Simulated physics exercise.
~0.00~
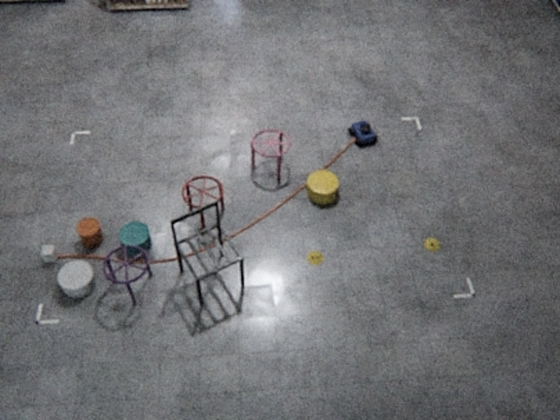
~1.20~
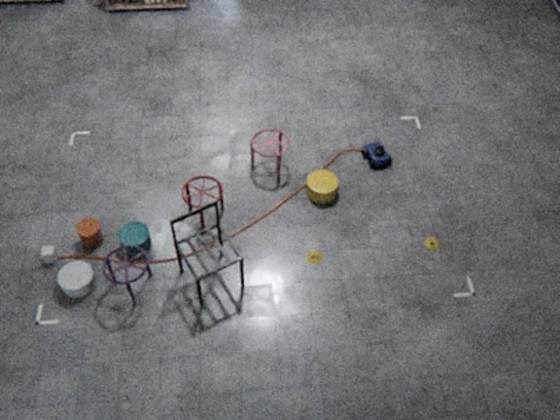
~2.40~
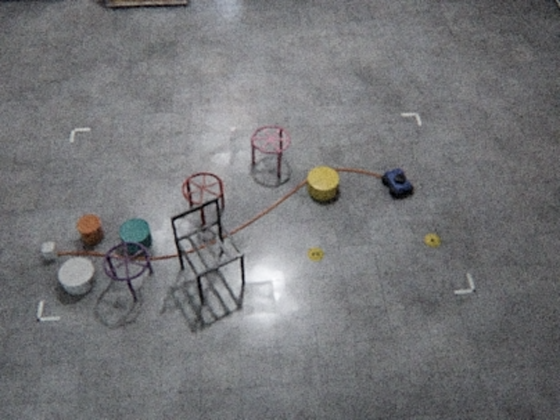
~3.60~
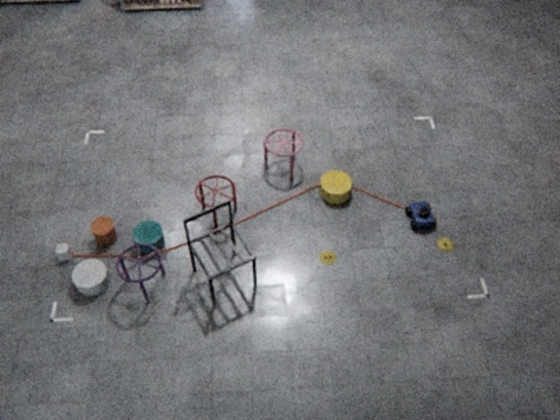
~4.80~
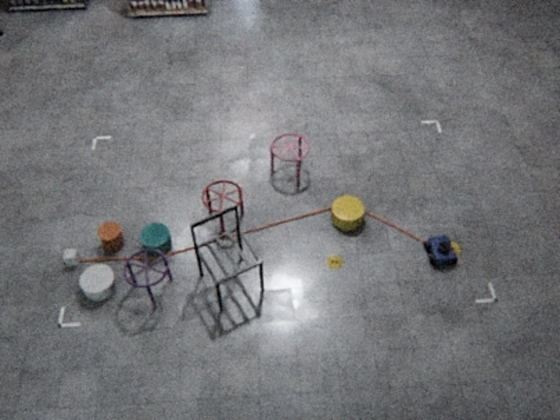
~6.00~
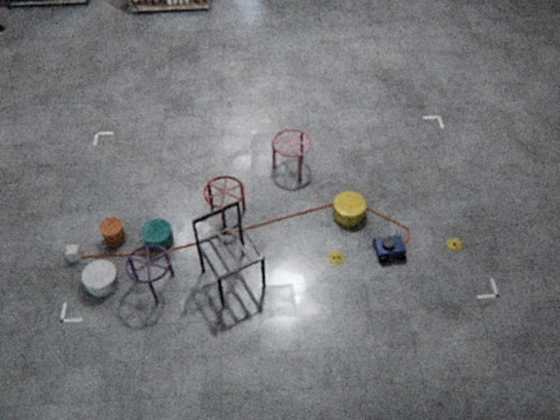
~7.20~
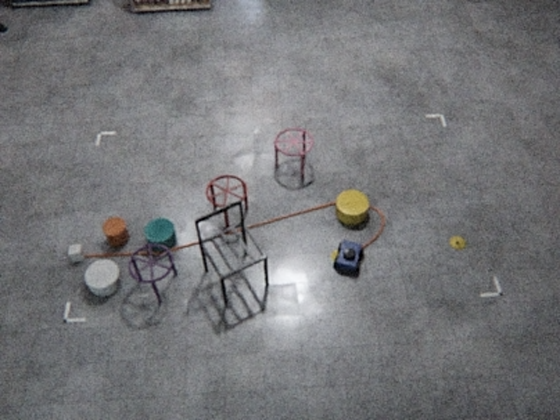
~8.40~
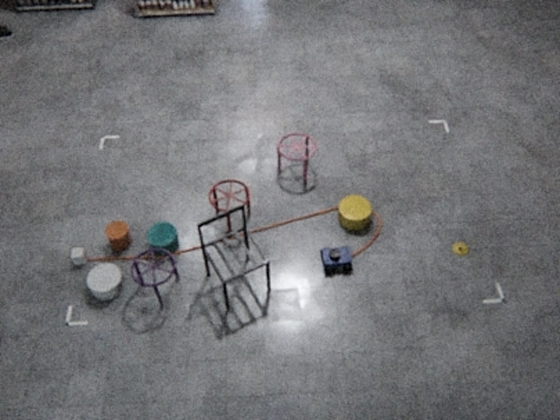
A small dark blue cart trailing a reddish lead past stools, bins and a black chair rolled down and right to a yellow mark, then turned back left below the yellow tub, stopping near the other mark with its lead curved around the tub.
